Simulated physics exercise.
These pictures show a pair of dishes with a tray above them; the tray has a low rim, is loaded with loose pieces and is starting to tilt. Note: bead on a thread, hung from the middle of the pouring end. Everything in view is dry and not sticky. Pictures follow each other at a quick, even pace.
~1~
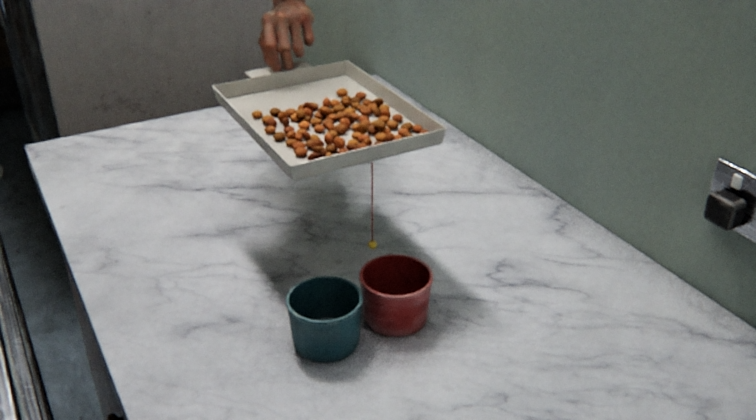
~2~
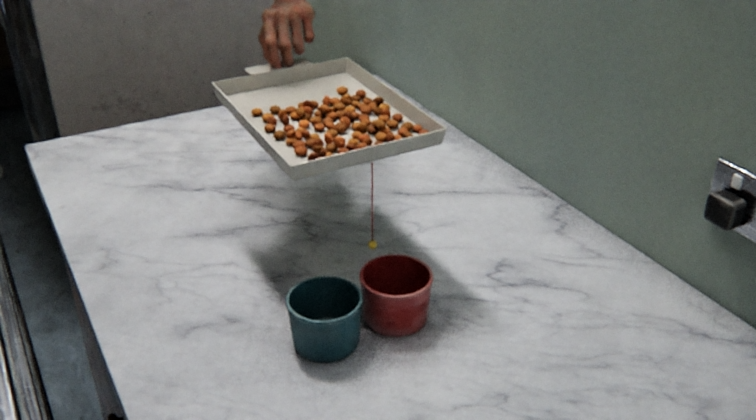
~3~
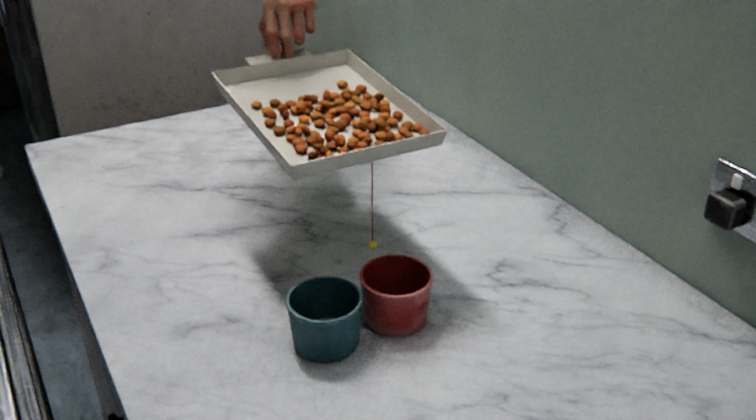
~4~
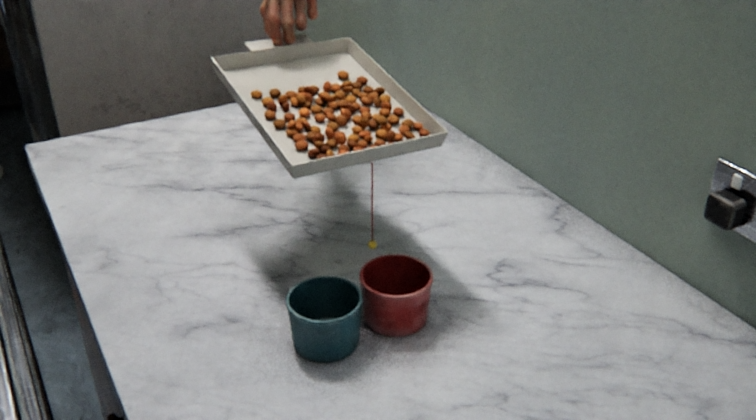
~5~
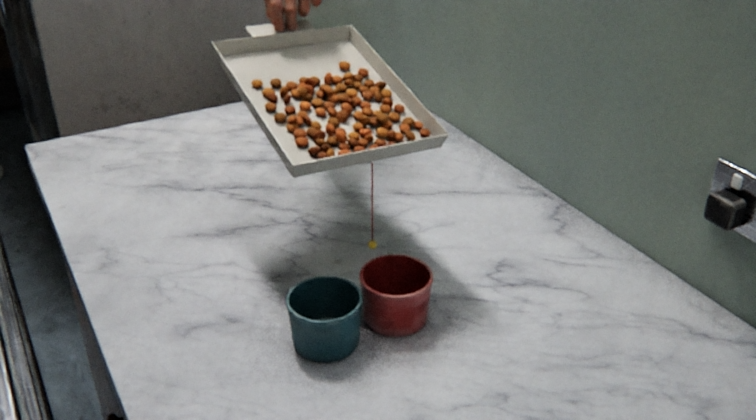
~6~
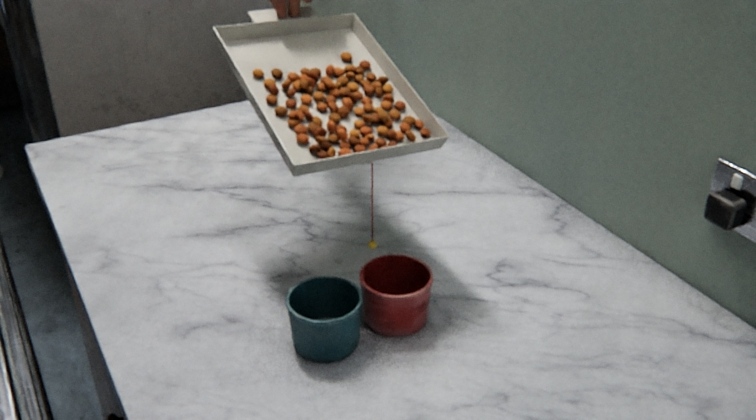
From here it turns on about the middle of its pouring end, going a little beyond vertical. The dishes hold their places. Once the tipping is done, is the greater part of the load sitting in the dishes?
No, only the lesser part is in the dishes.
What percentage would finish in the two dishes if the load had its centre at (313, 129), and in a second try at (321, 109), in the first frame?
The first gives 40 %, the second 30 %.
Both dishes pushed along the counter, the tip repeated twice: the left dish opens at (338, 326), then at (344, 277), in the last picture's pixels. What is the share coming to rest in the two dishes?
About 20 per cent, then about 30 per cent.
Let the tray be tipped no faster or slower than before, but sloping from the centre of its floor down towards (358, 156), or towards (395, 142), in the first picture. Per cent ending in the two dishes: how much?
Respectively close to 60 and 10 in a hundred.
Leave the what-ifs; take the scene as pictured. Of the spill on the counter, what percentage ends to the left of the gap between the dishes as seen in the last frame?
I'd guess close to 10 %.
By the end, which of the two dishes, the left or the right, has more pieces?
The one to the right.
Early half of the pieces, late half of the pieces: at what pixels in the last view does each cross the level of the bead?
(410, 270) first, (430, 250) later.
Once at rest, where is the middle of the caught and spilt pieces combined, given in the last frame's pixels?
Centre at rest: Close to (424, 312).
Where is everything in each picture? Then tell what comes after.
In the first picture, corners of the pouring end near (292, 164) and (442, 128), level; middle of the load near (345, 124), bits of cat kibble; left dish near (341, 336); right dish near (414, 311); bead on its thread near (372, 245).
In the second picture, corners of the pouring end near (293, 164) and (442, 128), level; middle of the load near (345, 122).
In the third picture, corners of the pouring end near (293, 163) and (443, 129), tipped barely, lowest at the right corner; middle of the load near (346, 119).
In the fourth picture, corners of the pouring end near (294, 163) and (444, 131), tipped a little, lowest at the right corner; middle of the load near (346, 114).
In the fifth picture, corners of the pouring end near (295, 162) and (444, 133), tipped a little, lowest at the right corner; middle of the load near (347, 110).
In the sixth picture, corners of the pouring end near (296, 162) and (445, 135), tipped clearly, lowest at the right corner; middle of the load near (348, 105); left dish near (341, 336); right dish near (414, 311).
Shortly afterwards, tray tipped steeply; all but a few on the tray; only a few in the air.
Next, tray tipped past a quarter turn; near a third on the tray; a little in the right dish; a little outside both; near a third in the air.
Some moments later, tray tipped past a quarter turn; only a few in the left dish; near a third in the right dish; near two thirds outside both.
In the end, tray tipped past a quarter turn; only a few in the left dish; near a third in the right dish; near two thirds outside both.
